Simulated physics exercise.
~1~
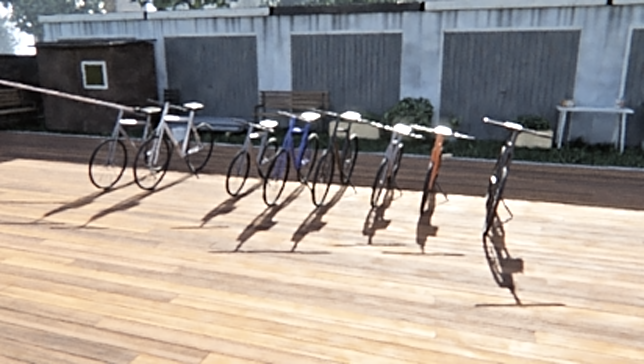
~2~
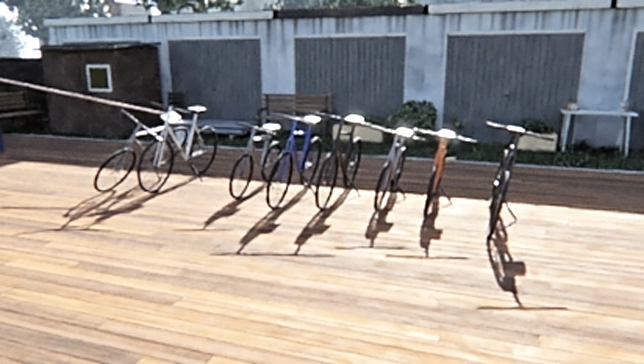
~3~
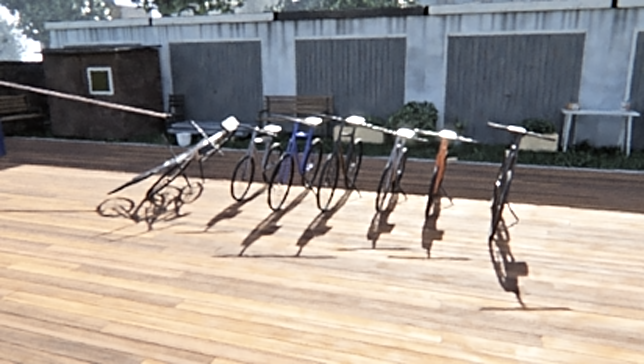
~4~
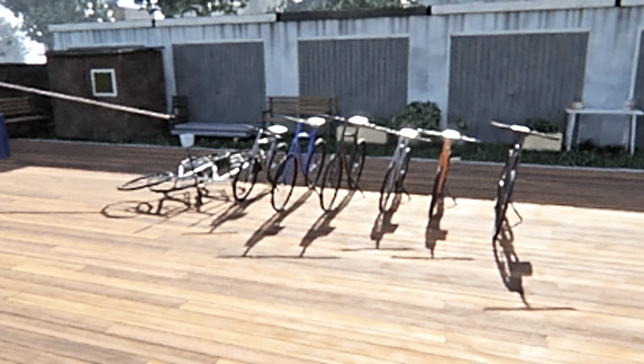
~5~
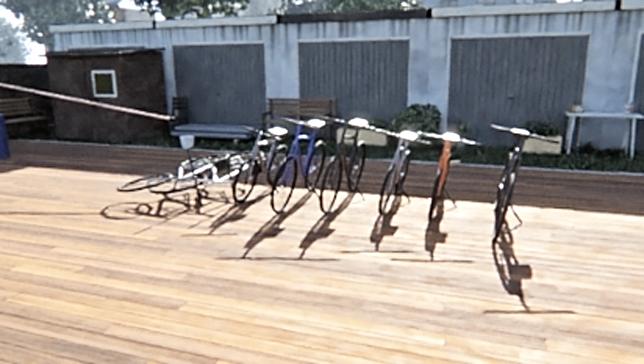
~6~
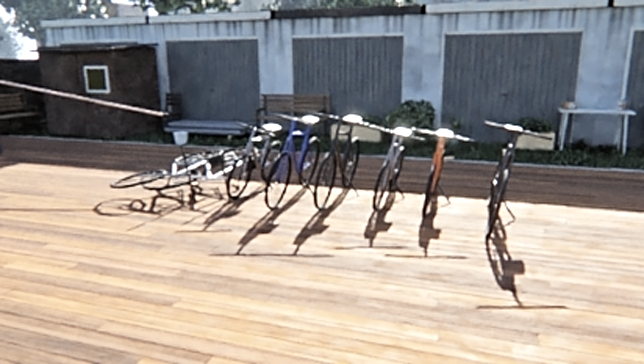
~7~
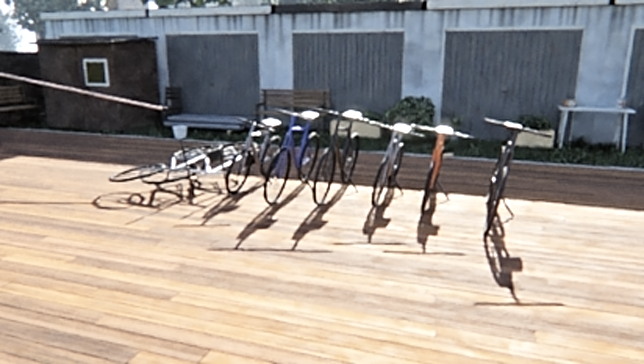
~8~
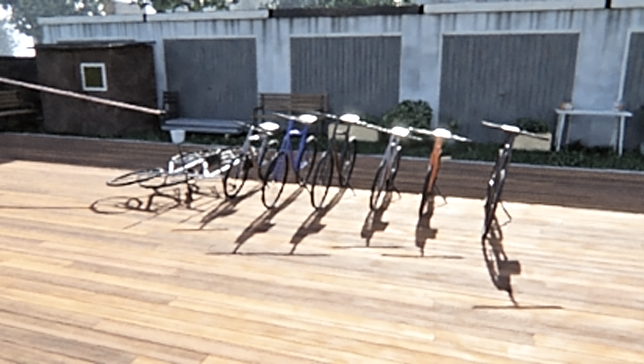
A pole tips the leftmost bicycle onto its neighbor, and both fall while six stay standing.
